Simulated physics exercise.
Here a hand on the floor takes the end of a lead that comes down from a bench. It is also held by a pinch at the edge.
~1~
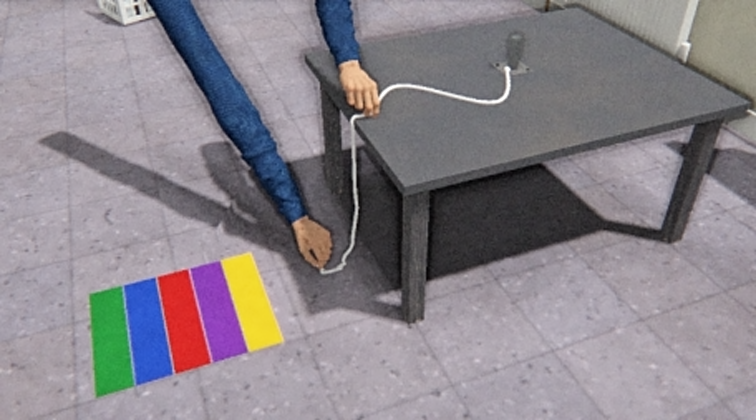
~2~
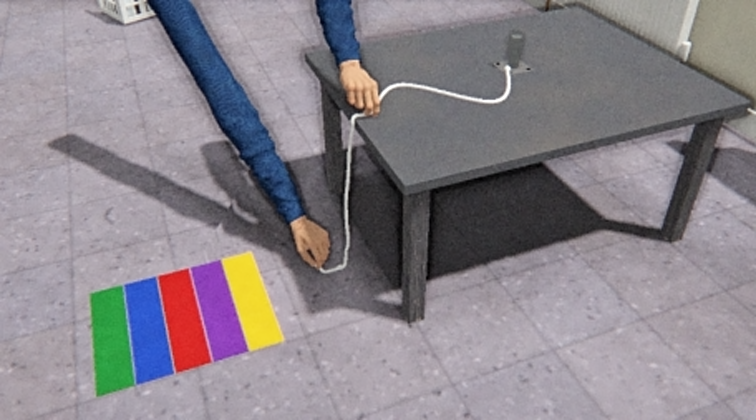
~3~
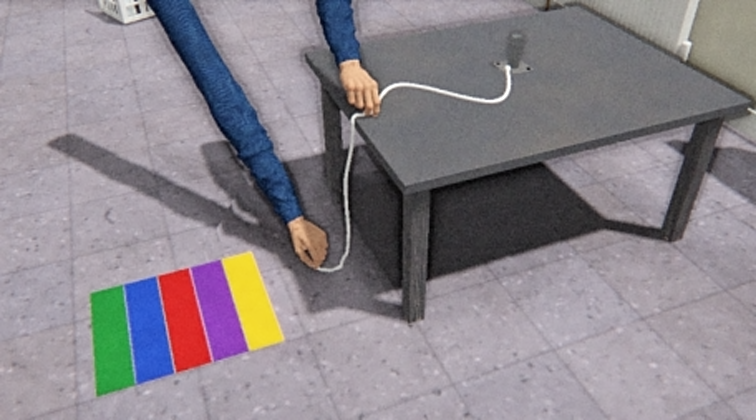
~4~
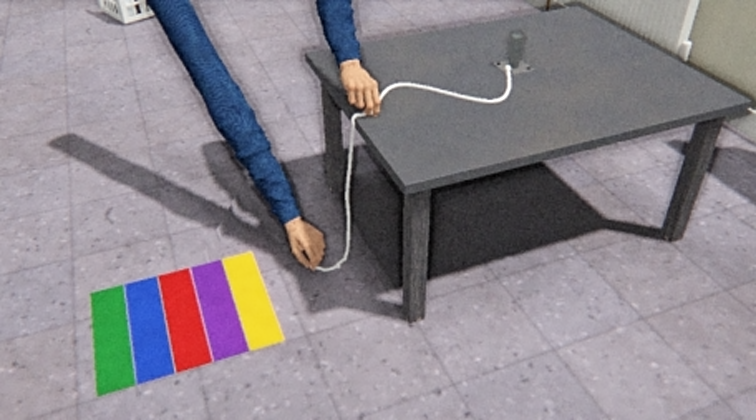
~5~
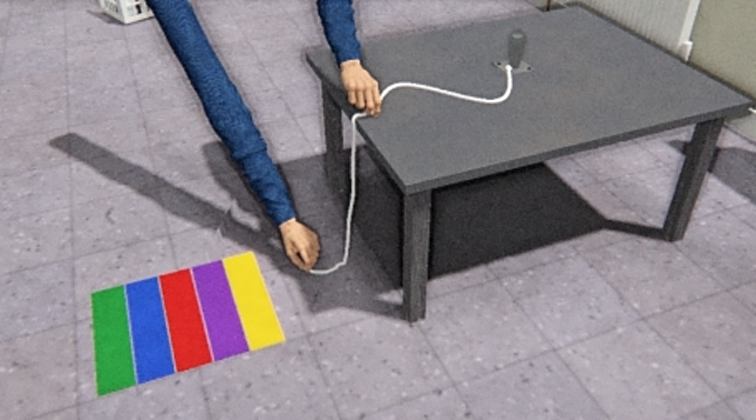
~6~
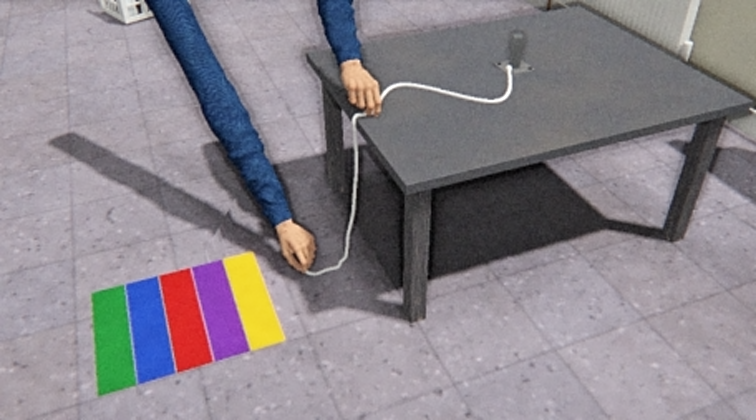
In this clip, one hand pinches a white lead at the edge of a dark gray table while the other, near the floor, holds its end and moves it slightly left, on the side nearest a multicolored striped panel.
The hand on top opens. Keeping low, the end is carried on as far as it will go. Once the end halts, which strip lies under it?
The green strip lies under it.
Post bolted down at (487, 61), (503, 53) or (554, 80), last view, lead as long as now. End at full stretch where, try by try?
The first try gives about (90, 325), the second about (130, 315) and the third about (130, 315).
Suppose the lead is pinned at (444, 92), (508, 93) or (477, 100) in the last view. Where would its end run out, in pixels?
In that order: (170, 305), (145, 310) and (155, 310).
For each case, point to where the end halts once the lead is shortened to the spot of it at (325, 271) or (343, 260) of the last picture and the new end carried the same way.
The first cut gives (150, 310) and the second gives (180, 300).
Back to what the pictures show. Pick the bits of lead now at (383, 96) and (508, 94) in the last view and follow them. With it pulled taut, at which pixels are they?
Final spots: (333, 134), then (463, 82).
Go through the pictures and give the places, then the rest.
The first frame shows end (318, 265); yellow (260, 328); purple (225, 339); red (189, 349); blue (152, 360); green (113, 371).
The second frame shows end (316, 265); lead through (509, 84) (464, 98) (392, 87) (354, 121) (347, 190) (347, 247).
The third frame shows end (314, 266).
The fourth frame shows end (311, 266); lead through (509, 84) (464, 97) (392, 87) (354, 121) (347, 190) (348, 246).
The fifth frame shows end (305, 268).
The sixth frame shows end (301, 269); lead through (510, 84) (465, 98) (393, 87) (355, 121) (355, 189) (347, 247).
Soon after, end near (176, 303); over red.
Then, end near (134, 314); over blue.
At full stretch, end near (109, 321); over green. It halts on the green strip.
